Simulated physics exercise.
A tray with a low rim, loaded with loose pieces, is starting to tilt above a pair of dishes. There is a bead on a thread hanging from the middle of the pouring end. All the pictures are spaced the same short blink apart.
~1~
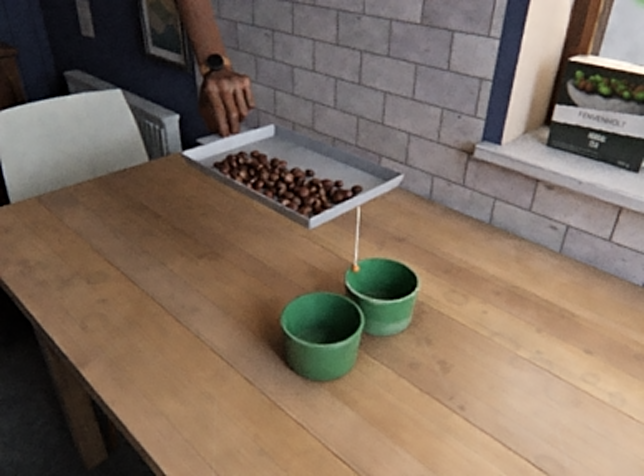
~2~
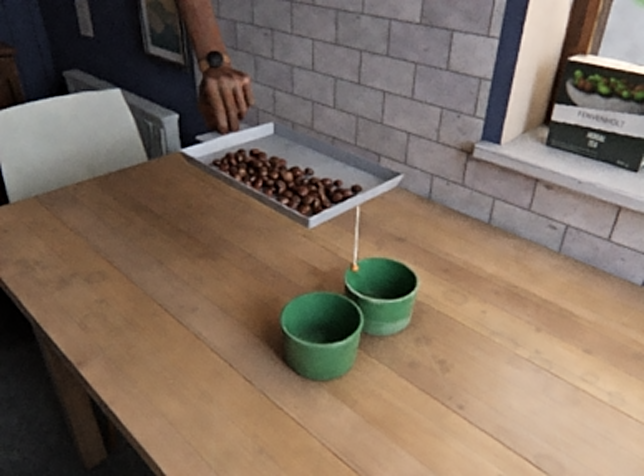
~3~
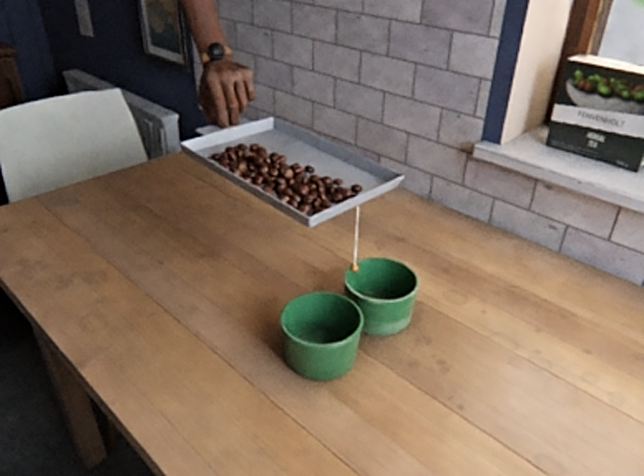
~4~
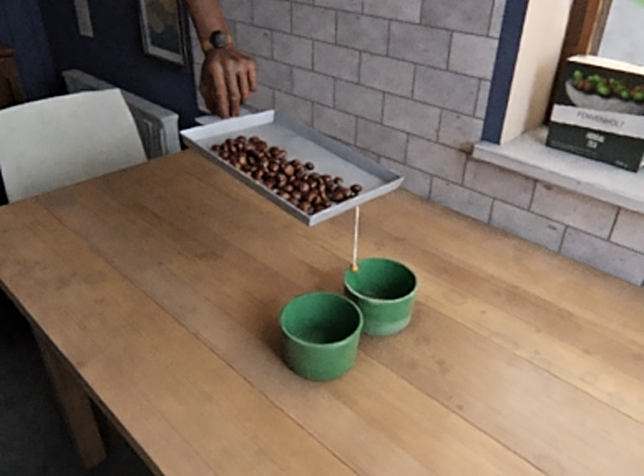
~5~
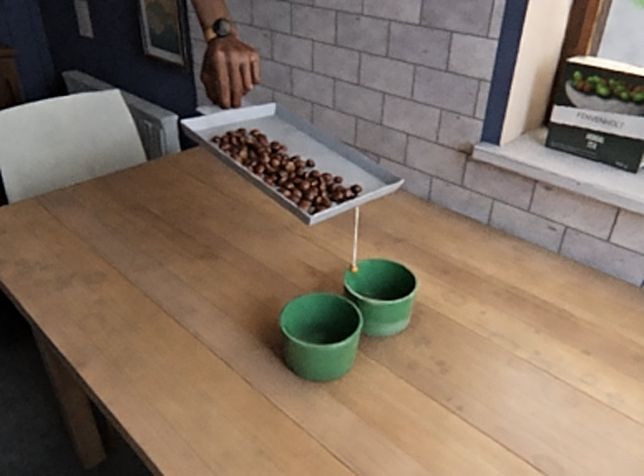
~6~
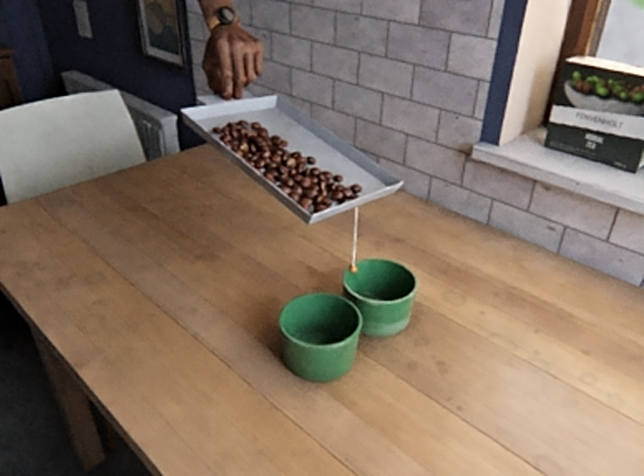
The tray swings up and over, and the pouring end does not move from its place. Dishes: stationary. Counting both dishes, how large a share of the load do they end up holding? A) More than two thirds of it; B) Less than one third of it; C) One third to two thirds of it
The answer is C.
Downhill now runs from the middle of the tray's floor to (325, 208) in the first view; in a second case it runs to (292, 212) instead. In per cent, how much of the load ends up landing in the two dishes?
80 % and 90 %.
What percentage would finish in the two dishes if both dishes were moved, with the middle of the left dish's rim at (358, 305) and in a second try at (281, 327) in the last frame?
Around 90 and then 10 per cent.
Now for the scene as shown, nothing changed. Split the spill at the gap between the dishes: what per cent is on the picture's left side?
Estimate: Near 0 per cent.
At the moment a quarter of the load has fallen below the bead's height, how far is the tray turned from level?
Somewhere around 75 degrees.
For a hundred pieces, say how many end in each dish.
About: Left dish 0, right dish 50 per cent.
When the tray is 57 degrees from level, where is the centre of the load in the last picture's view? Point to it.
Near (366, 181).
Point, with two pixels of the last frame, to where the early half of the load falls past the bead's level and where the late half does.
Around (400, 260) at first; around (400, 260) after that.
Soon after the last picture, tray tipped steeply; nearly all on the tray; a stray few outside both; a small part in the air.
A little later, tray tipped right over; a small part on the tray; about half in the right dish; about a third outside both; a small part in the air.
Later still, tray tipped past a quarter turn; about half in the right dish; about half outside both.
At rest, tray tipped past a quarter turn; none in the left dish; about half in the right dish; about half outside both.
